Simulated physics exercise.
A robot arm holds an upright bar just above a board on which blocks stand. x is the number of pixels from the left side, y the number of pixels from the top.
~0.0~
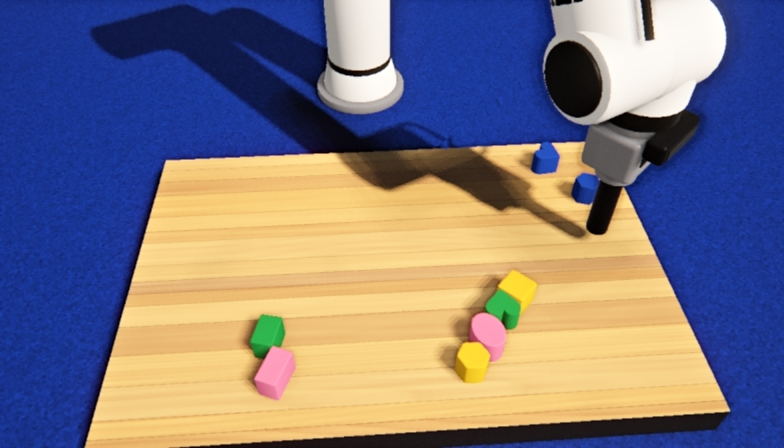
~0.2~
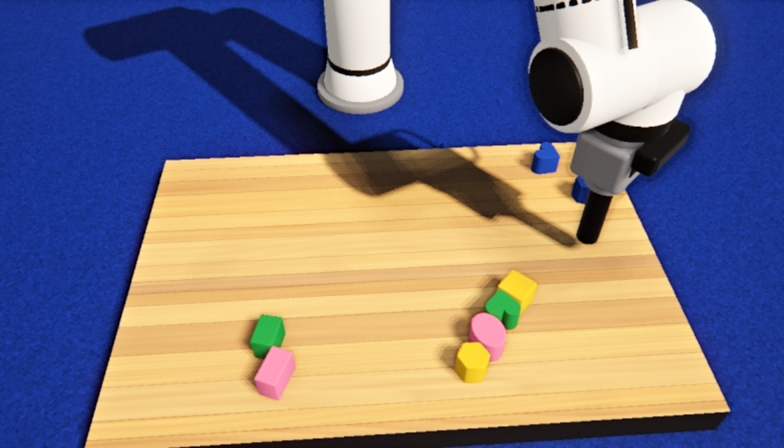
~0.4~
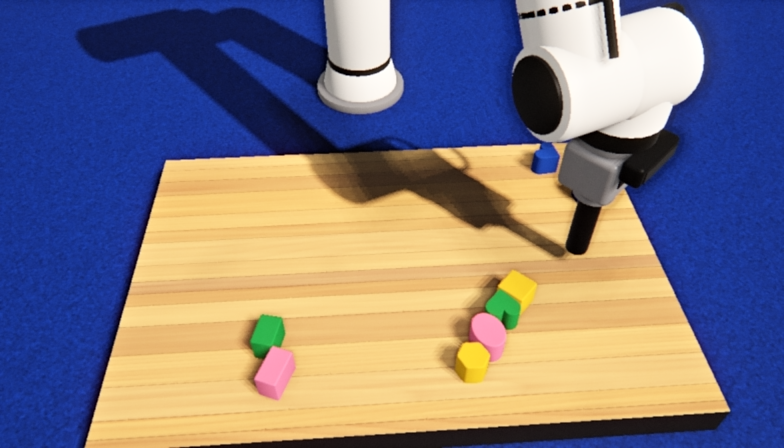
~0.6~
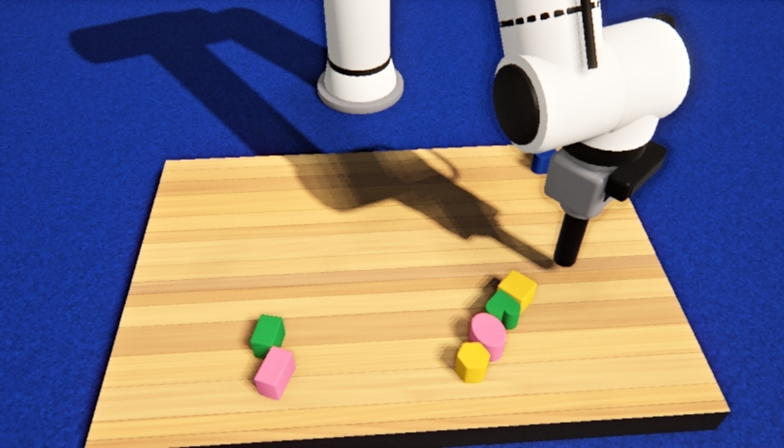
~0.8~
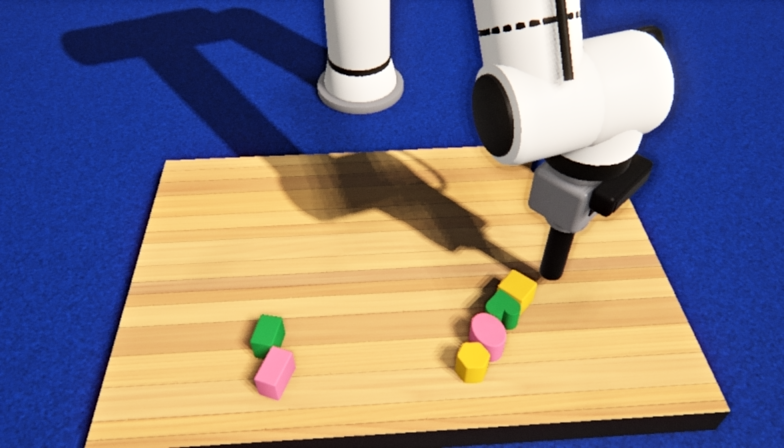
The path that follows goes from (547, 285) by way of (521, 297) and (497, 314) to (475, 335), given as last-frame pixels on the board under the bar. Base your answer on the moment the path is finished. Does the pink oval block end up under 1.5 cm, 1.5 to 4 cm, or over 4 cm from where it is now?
The best fit is 1.5 to 4 cm.
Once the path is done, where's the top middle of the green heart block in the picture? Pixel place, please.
Roughly at (422, 323).
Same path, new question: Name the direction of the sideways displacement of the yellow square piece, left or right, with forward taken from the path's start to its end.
Facing from start to end, it will go to the right.
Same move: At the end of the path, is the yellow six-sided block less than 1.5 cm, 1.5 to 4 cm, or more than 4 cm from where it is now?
Between 1.5 and 4 cm.
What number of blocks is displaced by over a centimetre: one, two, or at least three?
At least three of them.
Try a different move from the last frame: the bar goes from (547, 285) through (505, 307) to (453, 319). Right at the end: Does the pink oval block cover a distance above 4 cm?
No, I don't think so.
On the path given first. One third of the way, bar (523, 286); yellow six-sided block (472, 360), turned 15° clockwise; pink oval block (482, 334), turned 35° anticlockwise; green heart block (486, 309); yellow square piece (502, 291).
Two thirds of the way, bar (498, 304); yellow six-sided block (472, 372), turned 20° clockwise; pink oval block (468, 342), turned 90° anticlockwise; green heart block (449, 316), turned 25° clockwise; yellow square piece (473, 305), turned 30° clockwise.
At the end, bar (477, 324); yellow six-sided block (472, 372), turned 20° clockwise; pink oval block (468, 343), turned 90° anticlockwise; green heart block (422, 323), turned 35° clockwise; yellow square piece (449, 317), turned 45° clockwise.
